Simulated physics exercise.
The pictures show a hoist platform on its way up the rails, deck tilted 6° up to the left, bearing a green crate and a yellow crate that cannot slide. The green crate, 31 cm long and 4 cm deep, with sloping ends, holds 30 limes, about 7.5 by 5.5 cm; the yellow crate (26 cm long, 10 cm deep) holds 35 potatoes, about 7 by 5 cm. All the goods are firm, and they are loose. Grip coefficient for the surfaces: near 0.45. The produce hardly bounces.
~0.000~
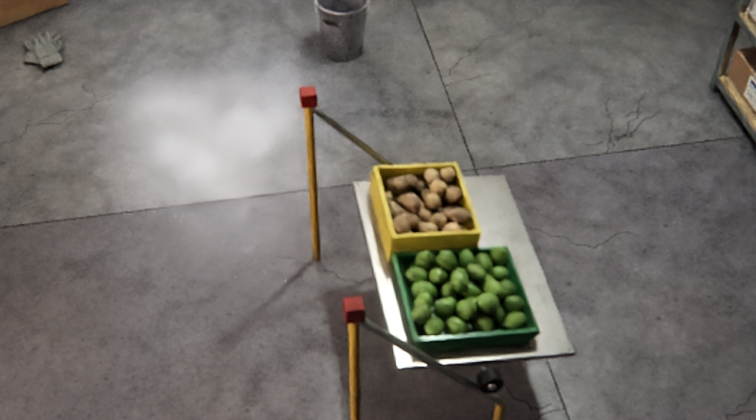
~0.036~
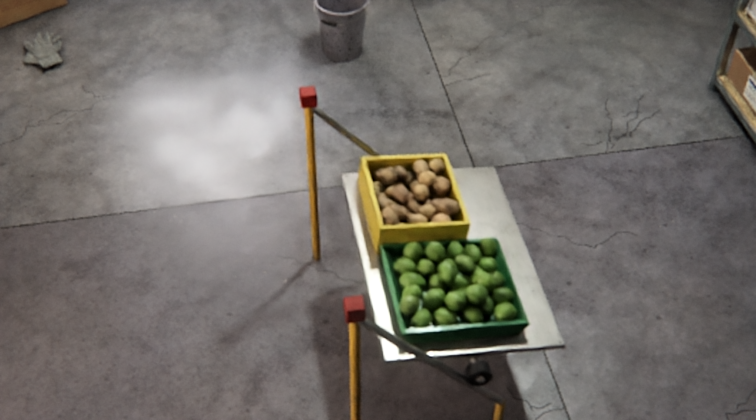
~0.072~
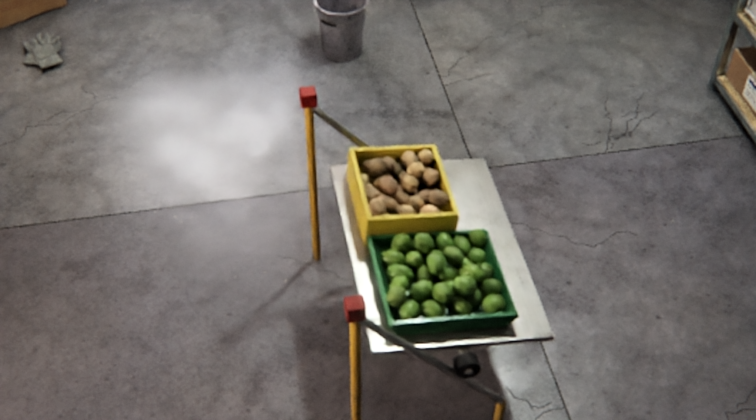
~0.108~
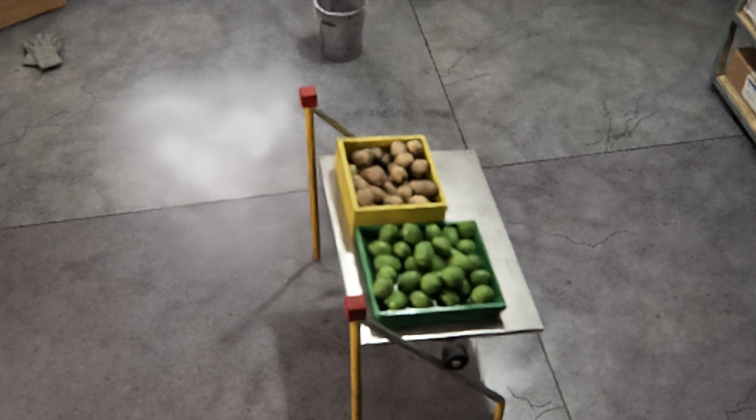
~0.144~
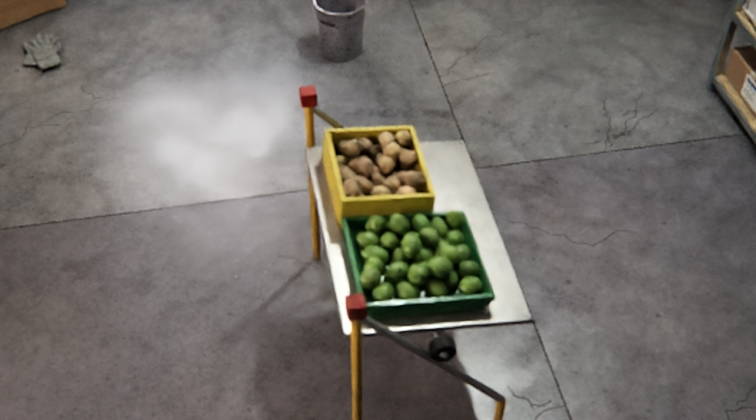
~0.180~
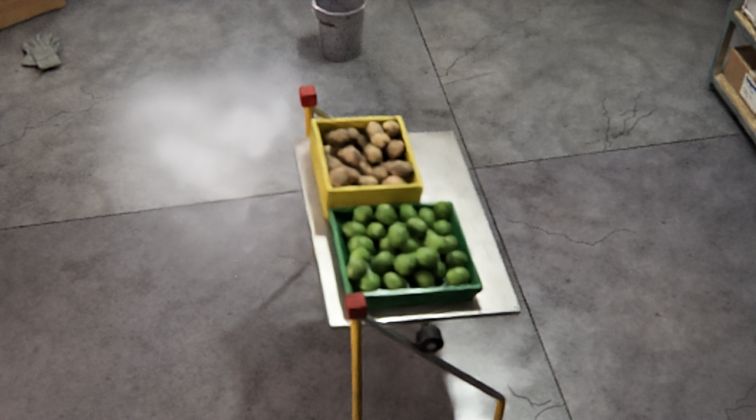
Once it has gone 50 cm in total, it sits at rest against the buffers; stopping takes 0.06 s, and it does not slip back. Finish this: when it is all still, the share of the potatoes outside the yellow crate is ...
... below one sixth.
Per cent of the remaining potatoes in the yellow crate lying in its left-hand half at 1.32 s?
That comes to roughly 60 in a hundred.
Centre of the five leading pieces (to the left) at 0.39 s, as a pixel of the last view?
They're centred near (286, 201).
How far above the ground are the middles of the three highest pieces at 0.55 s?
About 92 cm up.
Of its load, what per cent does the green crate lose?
For the green crate, the loss is 35%.
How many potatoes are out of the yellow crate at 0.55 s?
I'd put it at around 2.
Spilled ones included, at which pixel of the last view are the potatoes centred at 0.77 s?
I'd put the middle close to (311, 130).
After 0.27 s, braking begins.
After 0.39 s, the green crate is down by 2 of 30 and the yellow crate has all 35.
After 0.55 s, the green crate is down by 9 of 30 and the yellow crate is down by 2 of 35.
After 0.77 s, the green crate is down by 11 of 30 and the yellow crate is down by 2 of 35.
Outcome (at 1.32 s), the green crate is down by 11 of 30 and the yellow crate is down by 2 of 35. Asked share, 2 of 35, 6 per cent.
